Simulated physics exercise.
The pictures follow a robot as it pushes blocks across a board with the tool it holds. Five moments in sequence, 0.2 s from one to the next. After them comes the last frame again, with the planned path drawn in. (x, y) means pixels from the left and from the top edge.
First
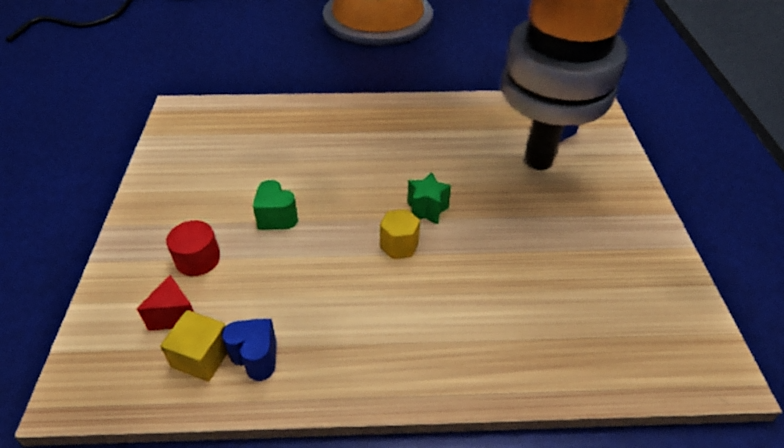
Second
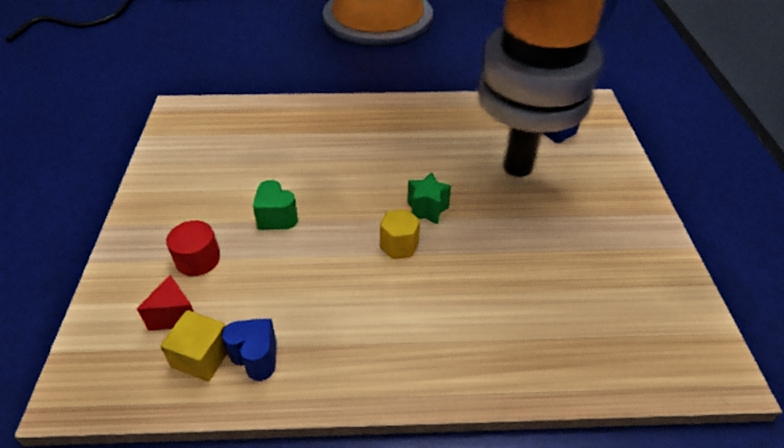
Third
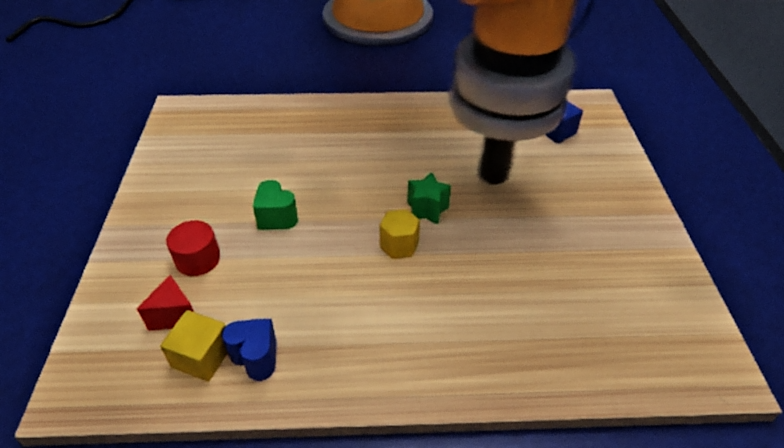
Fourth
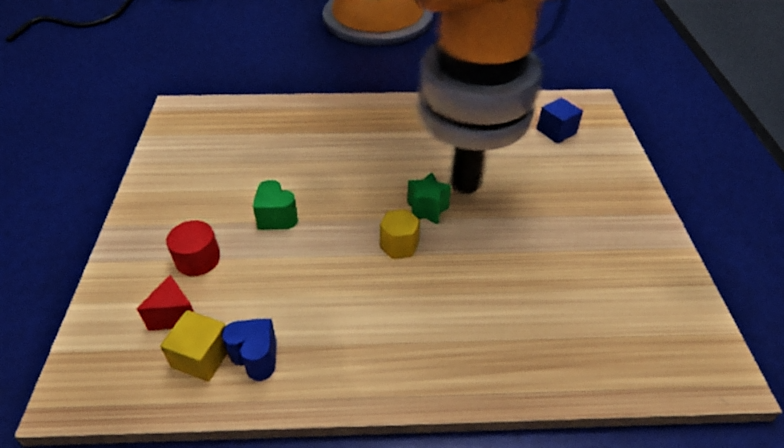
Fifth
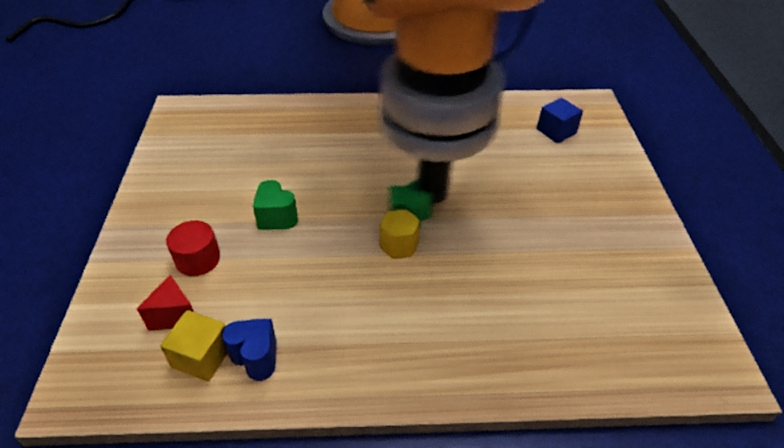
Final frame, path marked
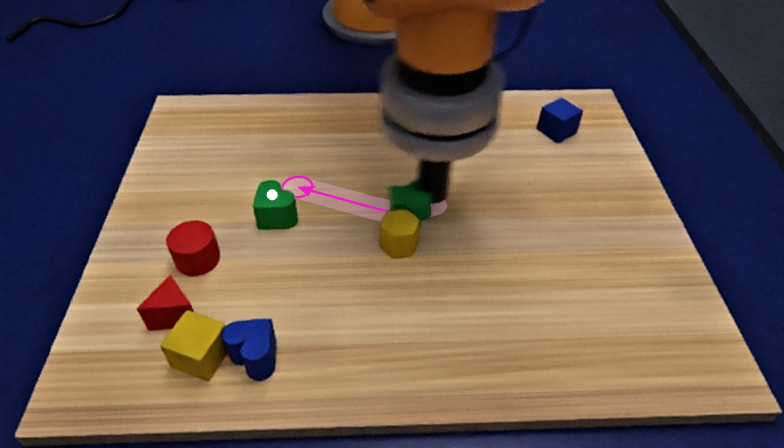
In the video, a robotic arm with a dark cylindrical tip moves left and slightly downward across a wooden board scattered with colored blocks, reaching the green star and shifting it slightly left beside the yellow hexagonal block.
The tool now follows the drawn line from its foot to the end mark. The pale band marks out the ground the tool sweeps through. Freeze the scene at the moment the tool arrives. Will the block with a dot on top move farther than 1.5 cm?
No, that is not how it ends up.
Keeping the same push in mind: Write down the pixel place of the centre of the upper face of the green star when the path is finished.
I expect it at (356, 204).
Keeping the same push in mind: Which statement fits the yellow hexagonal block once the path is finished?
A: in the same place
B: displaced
That would be B.
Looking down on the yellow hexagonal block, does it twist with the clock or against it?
From the top: Counterclockwise.
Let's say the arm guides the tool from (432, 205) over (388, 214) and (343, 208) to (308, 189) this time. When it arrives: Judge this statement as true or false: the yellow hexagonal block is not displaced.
The statement is false.
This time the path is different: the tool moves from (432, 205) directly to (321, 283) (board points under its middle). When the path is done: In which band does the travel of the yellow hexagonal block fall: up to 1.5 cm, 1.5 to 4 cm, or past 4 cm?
More than 4 cm.
Path on the board, from (432, 205) by way of (385, 210) and (340, 199) to (297, 187); the dot is on the green heart.
What follows on the original path. One third of the way, tool at (384, 199); yellow hexagonal block at (384, 232), turned 50° anticlockwise; green star at (364, 205), turned 20° anticlockwise.
Two thirds of the way, tool at (339, 188); yellow hexagonal block at (384, 232), turned 50° anticlockwise; green star at (356, 204), turned 50° anticlockwise.
At the end, tool at (296, 176); green heart in place; yellow hexagonal block at (384, 232), turned 50° anticlockwise; green star at (356, 204), turned 50° anticlockwise.
